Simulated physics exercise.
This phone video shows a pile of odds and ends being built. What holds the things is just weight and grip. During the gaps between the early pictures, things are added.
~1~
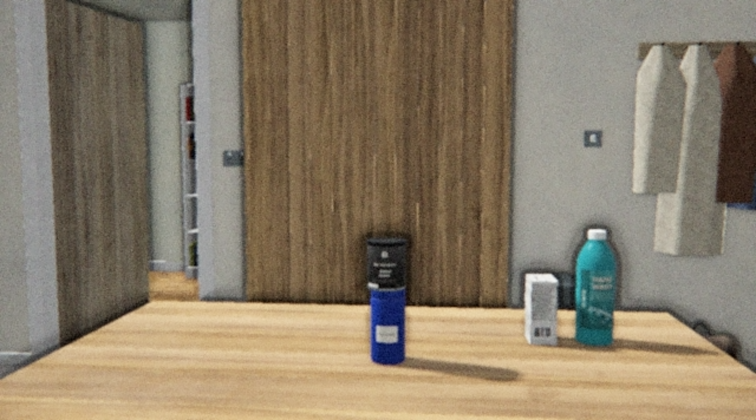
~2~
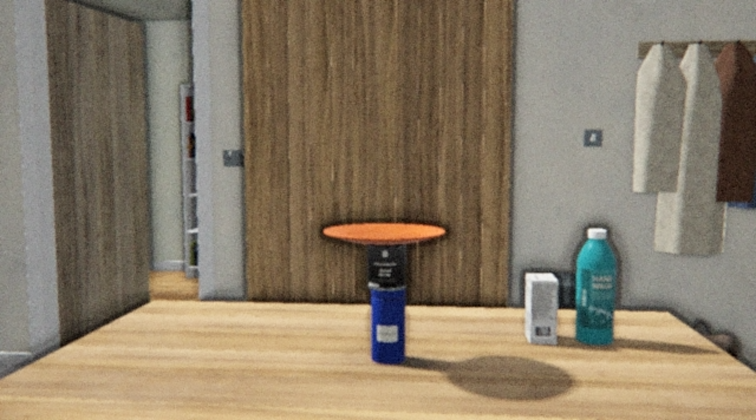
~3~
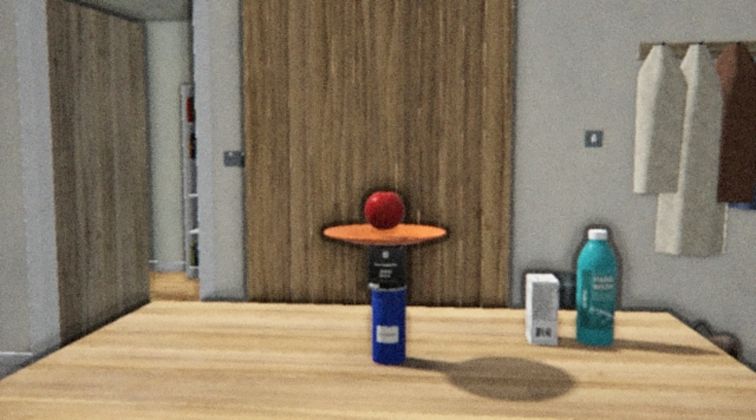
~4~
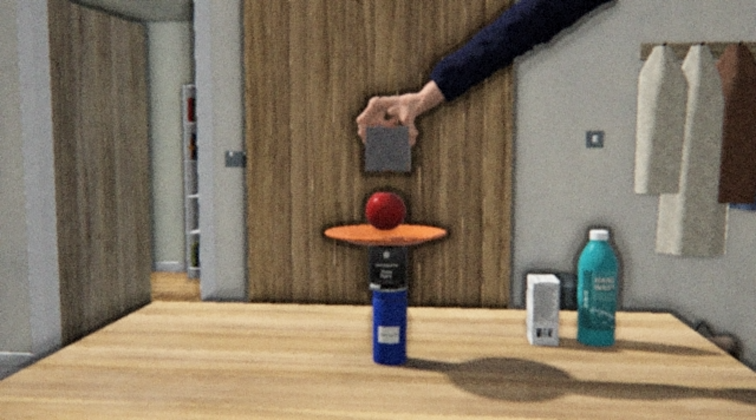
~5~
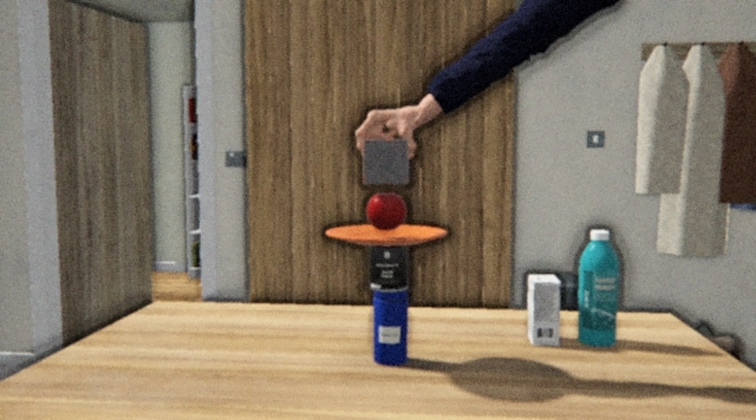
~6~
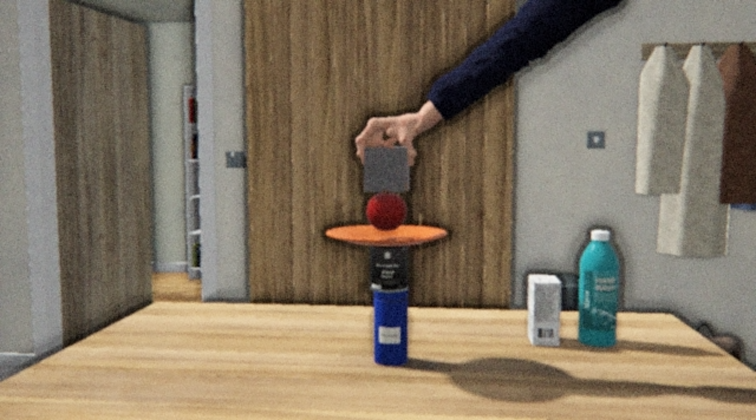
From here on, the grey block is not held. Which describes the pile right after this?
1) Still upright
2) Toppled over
Toppled over (2).
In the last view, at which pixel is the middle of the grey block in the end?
Look near (506, 322) in the final picture.
Then, 1.40 s past the last view, grey block now fallen.
Then, 1.60 s past the last view, things are still on the move.
Then, 1.90 s past the last view, as before.
Finally, fallen, grey block; the other 6 still in place. Final places as the last picture's camera would see them, grey block near (506, 322). The pile loses its balance.
